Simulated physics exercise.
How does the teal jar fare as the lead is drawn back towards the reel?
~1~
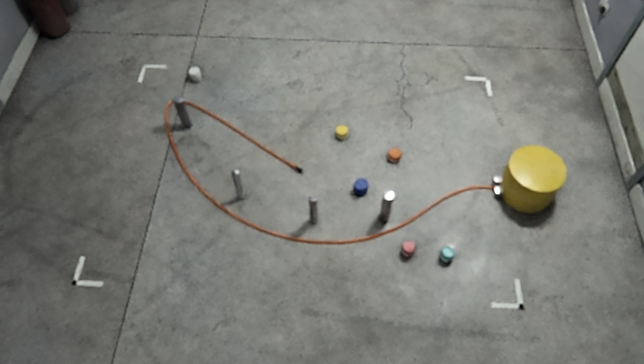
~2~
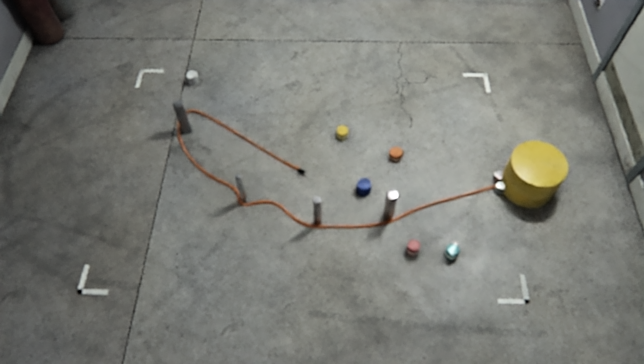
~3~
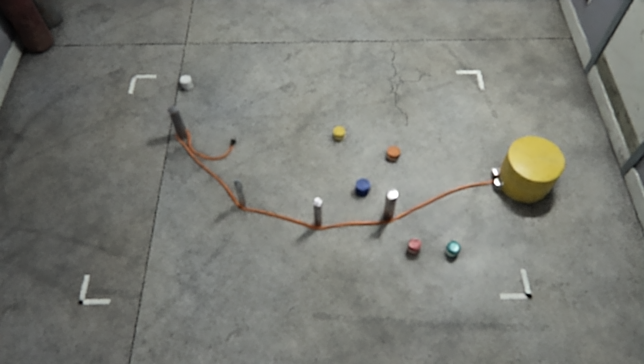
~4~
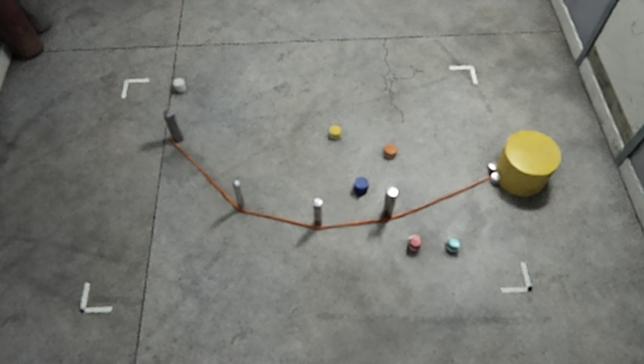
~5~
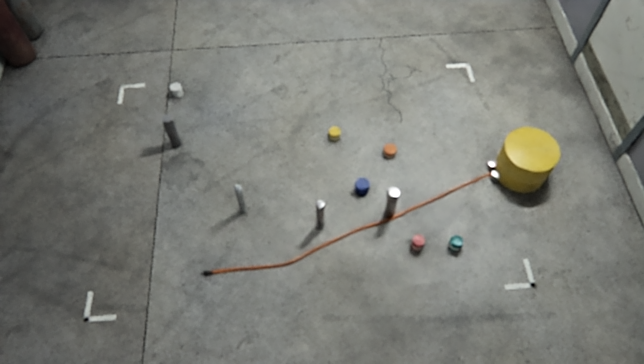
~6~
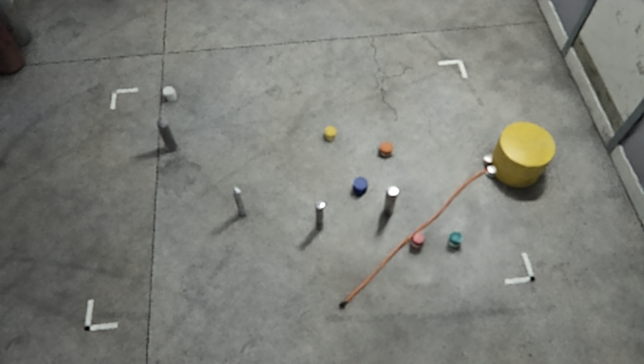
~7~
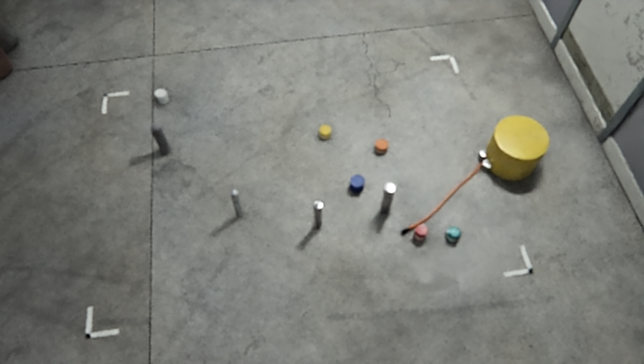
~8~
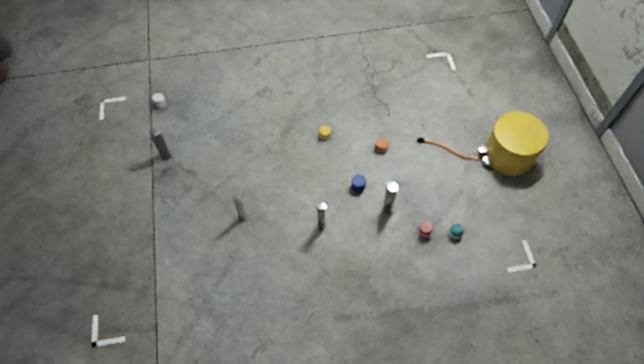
The teal jar hardly stirs, and it ends up standing practically where it began, beside the red tin.
